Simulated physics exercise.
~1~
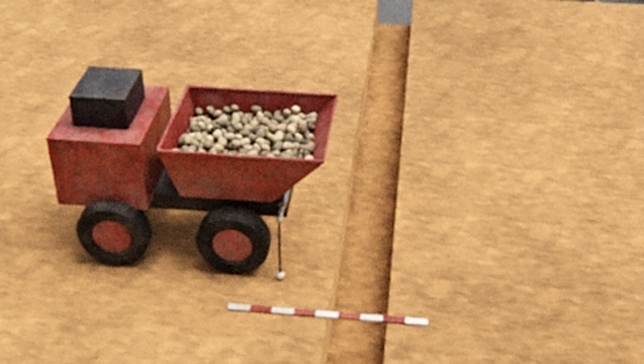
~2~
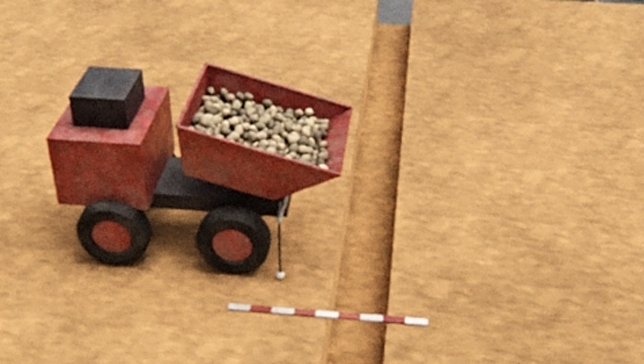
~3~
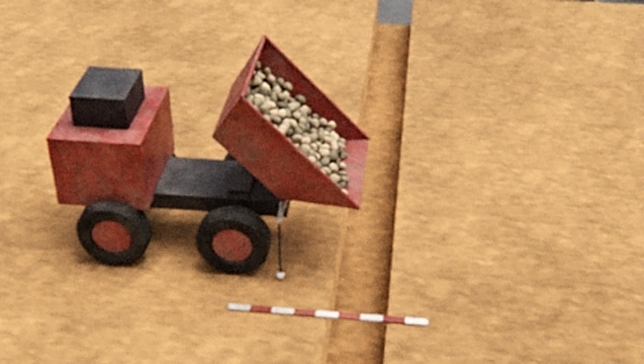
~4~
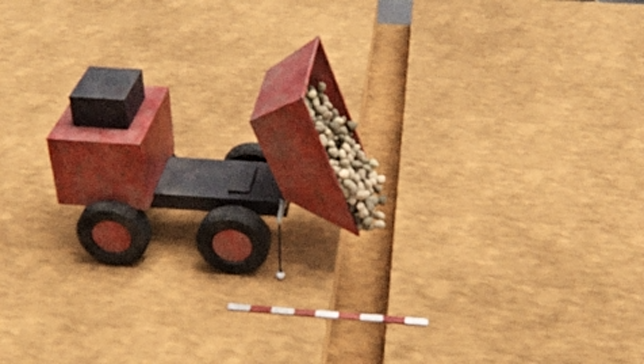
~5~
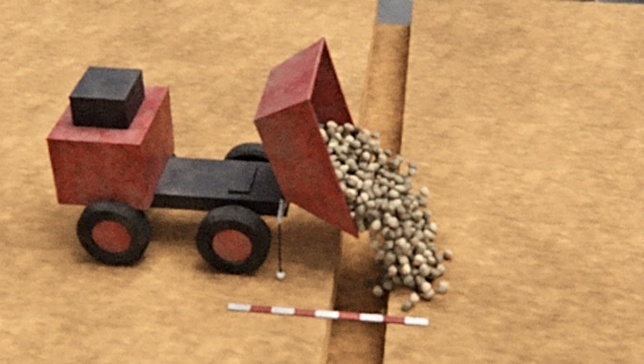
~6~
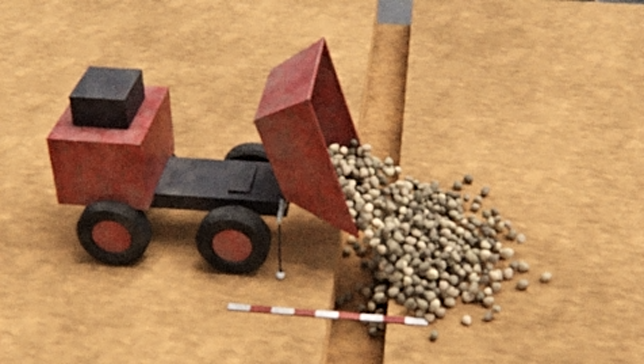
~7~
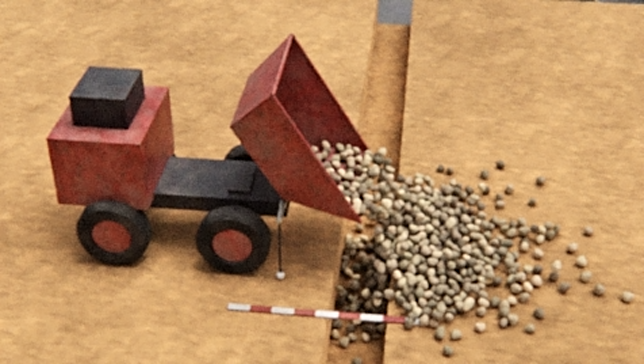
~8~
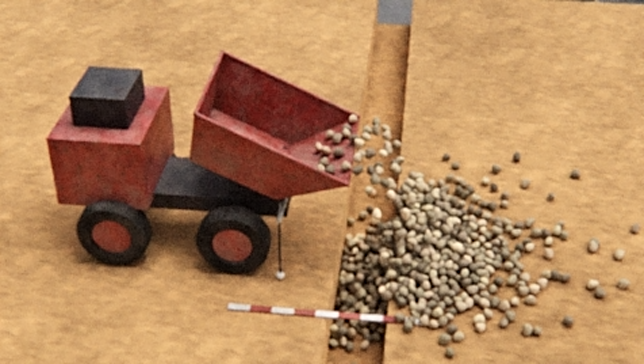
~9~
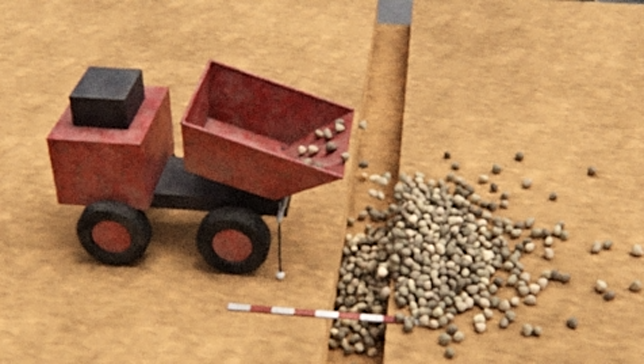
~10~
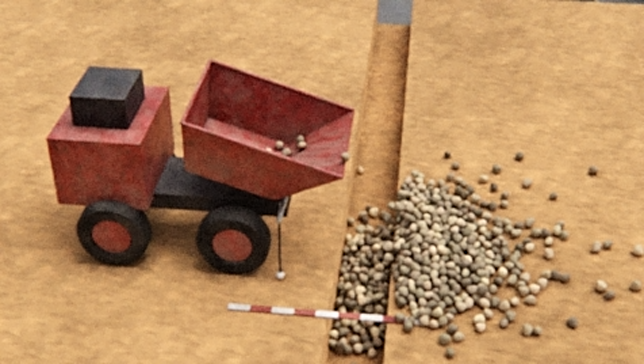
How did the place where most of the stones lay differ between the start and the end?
At the start the stones were all in the dumper's red skip, to the left of the trench. At the end most of them lay lower down and further right, in a heap on the ground beyond the trench.
